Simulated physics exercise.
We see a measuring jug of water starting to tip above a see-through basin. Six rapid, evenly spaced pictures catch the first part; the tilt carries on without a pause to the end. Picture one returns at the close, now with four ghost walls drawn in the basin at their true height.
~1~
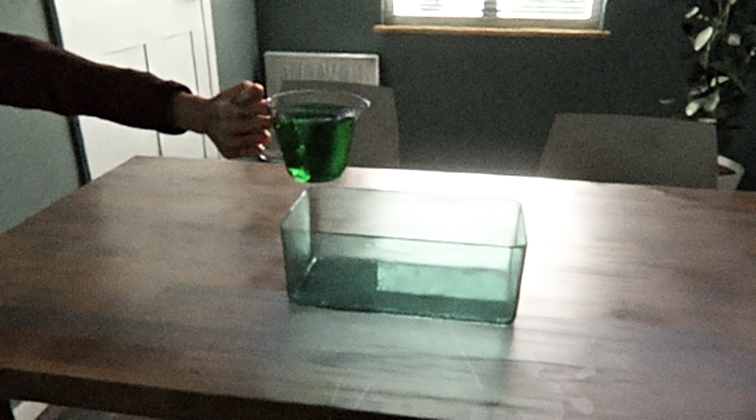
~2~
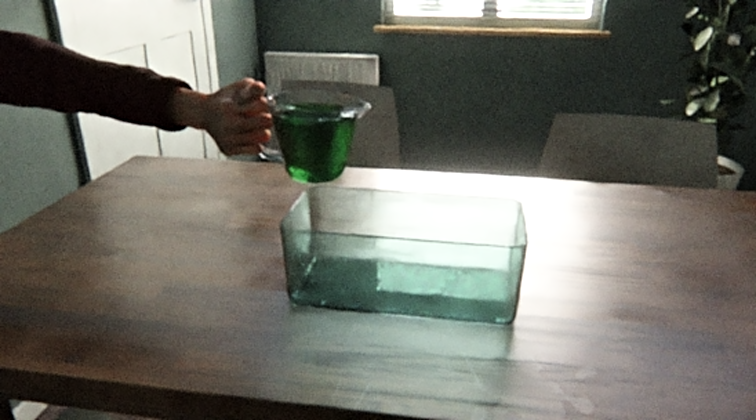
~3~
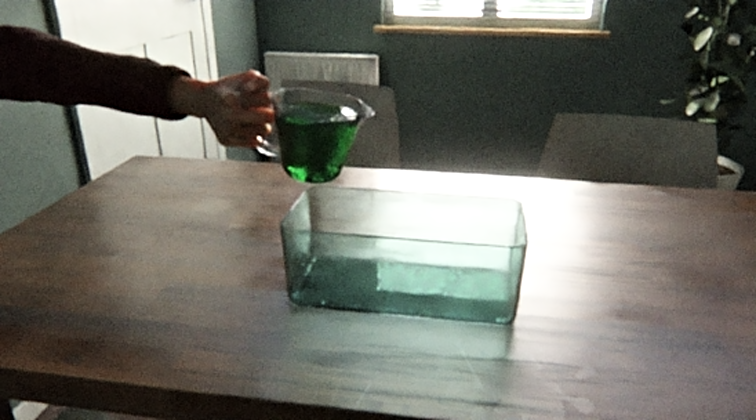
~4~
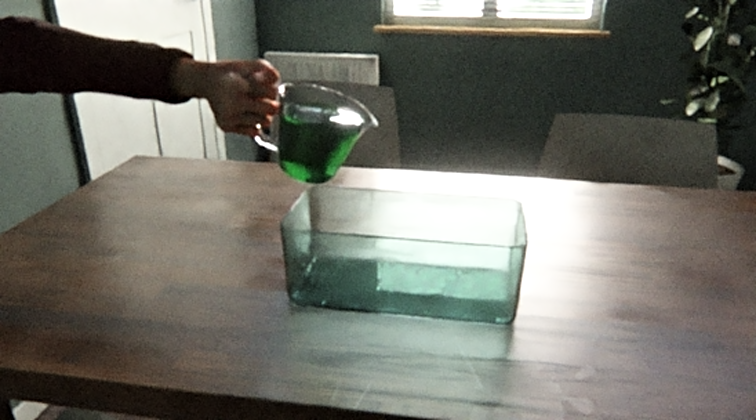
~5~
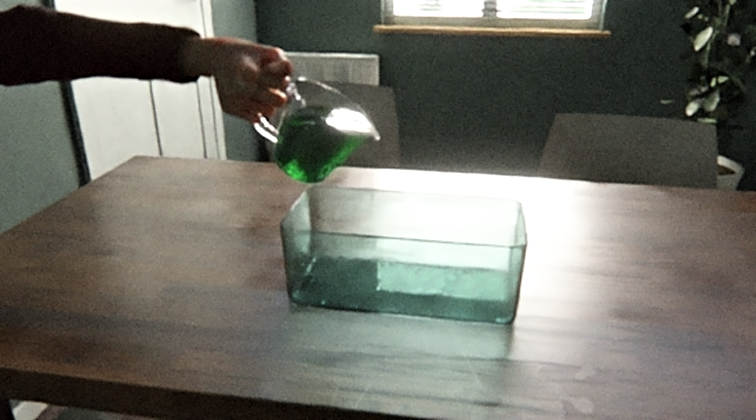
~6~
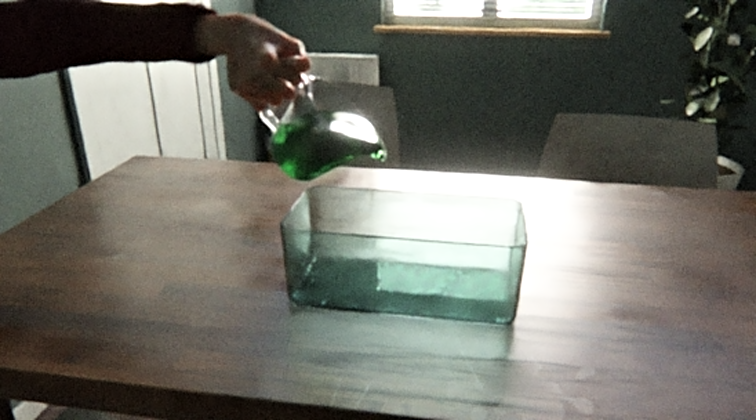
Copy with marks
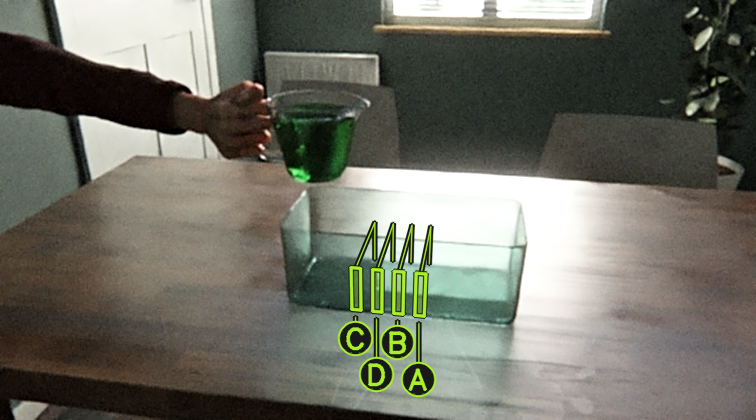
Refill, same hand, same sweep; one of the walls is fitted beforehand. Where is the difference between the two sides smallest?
Take D.
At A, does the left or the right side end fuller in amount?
The left side.
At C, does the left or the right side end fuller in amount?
The right side.
On the marked copy, A at (418, 323); B at (397, 320); C at (355, 316); D at (376, 318).
With A, about 91 % ends left of the wall and 4 % right of it; 5 % is lost outside.
With B, about 77 % ends left of the wall and 20 % right of it; 3 % is lost outside.
With C, about 16 % ends left of the wall and 82 % right of it.
With D, about 51 % ends left of the wall and 47 % right of it.
